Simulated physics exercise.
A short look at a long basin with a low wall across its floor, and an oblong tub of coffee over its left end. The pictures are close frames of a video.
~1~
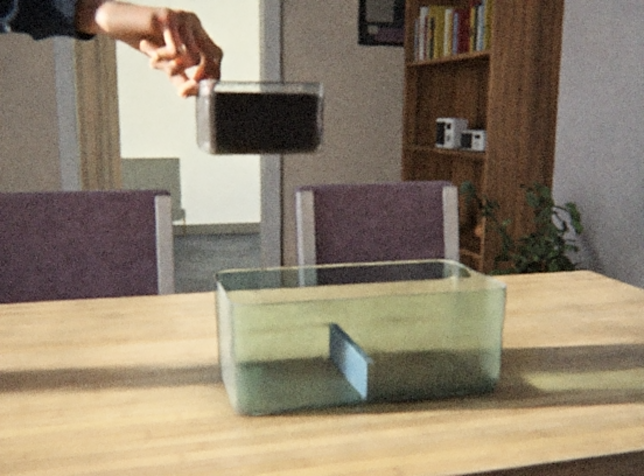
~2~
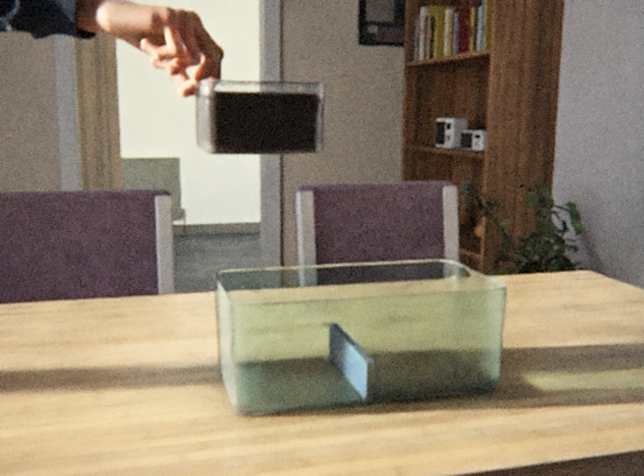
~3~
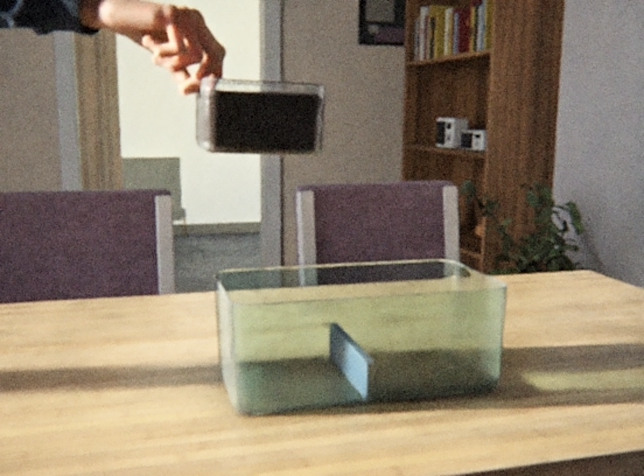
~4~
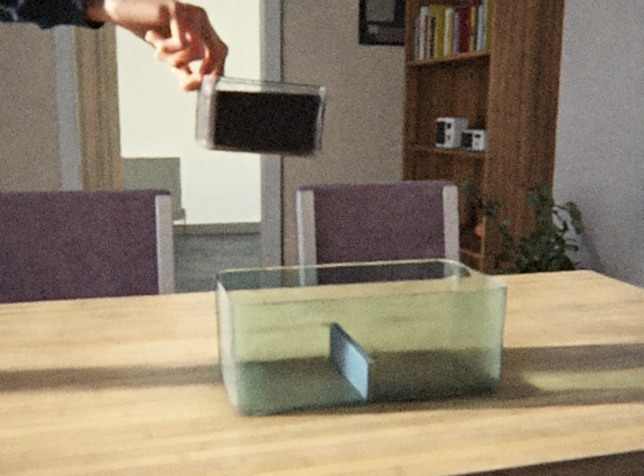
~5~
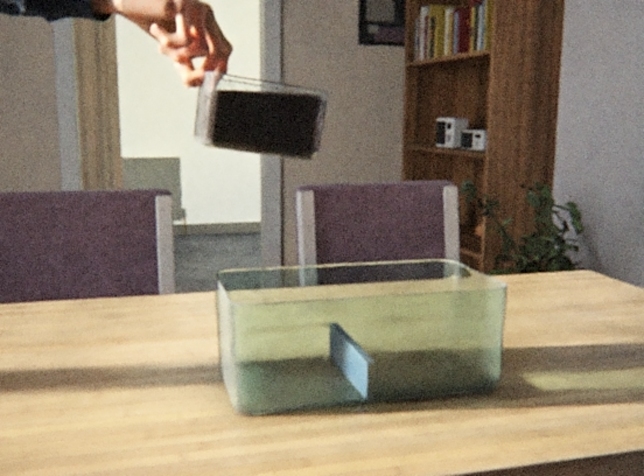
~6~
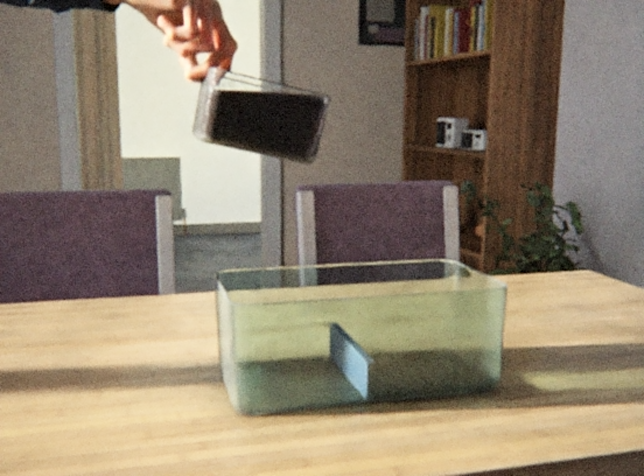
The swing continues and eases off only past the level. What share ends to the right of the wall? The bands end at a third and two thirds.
It comes to over two thirds.
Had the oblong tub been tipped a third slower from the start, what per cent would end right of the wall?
Some 80 per cent.
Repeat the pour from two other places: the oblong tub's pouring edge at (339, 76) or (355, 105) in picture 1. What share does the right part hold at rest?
Roughly 90 per cent, and 90 per cent.
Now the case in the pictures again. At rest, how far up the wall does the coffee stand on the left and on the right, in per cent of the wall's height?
Left about 20, right about 50.
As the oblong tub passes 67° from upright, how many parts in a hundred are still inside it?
It comes to 55 per cent or so.
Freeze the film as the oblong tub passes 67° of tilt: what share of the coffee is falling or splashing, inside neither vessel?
It comes to 40 per cent or so.
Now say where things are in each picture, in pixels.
In the first frame, it leans 0°; its right rim is at (314, 87); the coffee meets the walls at (200, 94) and (312, 96); the long basin's rim runs from (221, 289) to (479, 274); the wall's top is at (350, 343).
In the second frame, it leans 1°; its right rim is at (314, 87); the coffee meets the walls at (201, 94) and (312, 96).
In the third frame, it leans 2°; its right rim is at (315, 88); the coffee meets the walls at (202, 93) and (312, 96).
In the fourth frame, it leans 5°; its right rim is at (316, 91); the coffee meets the walls at (202, 93) and (313, 97).
In the fifth frame, it leans 8°; its right rim is at (318, 95); the coffee meets the walls at (203, 93) and (315, 97).
In the sixth frame, it leans 12°; its right rim is at (319, 100); the coffee meets the walls at (204, 94) and (317, 99).
A moment on, the oblong tub is tipped part way and 56 per cent is still to pour, 1 is left of the wall and 6 right of it.
Next, the oblong tub is tipped on its side and 14 per cent is still to pour, 2 is left of the wall and 67 right of it.
Then the oblong tub is tipped on its side and 4 per cent is still to pour, 14 is left of the wall and 76 right of it.
Later the oblong tub is tipped on its side and 1 per cent is still to pour, 19 is left of the wall and 77 right of it.
Finally, 21 per cent lies left of the wall, 77 right of it and 2 outside.
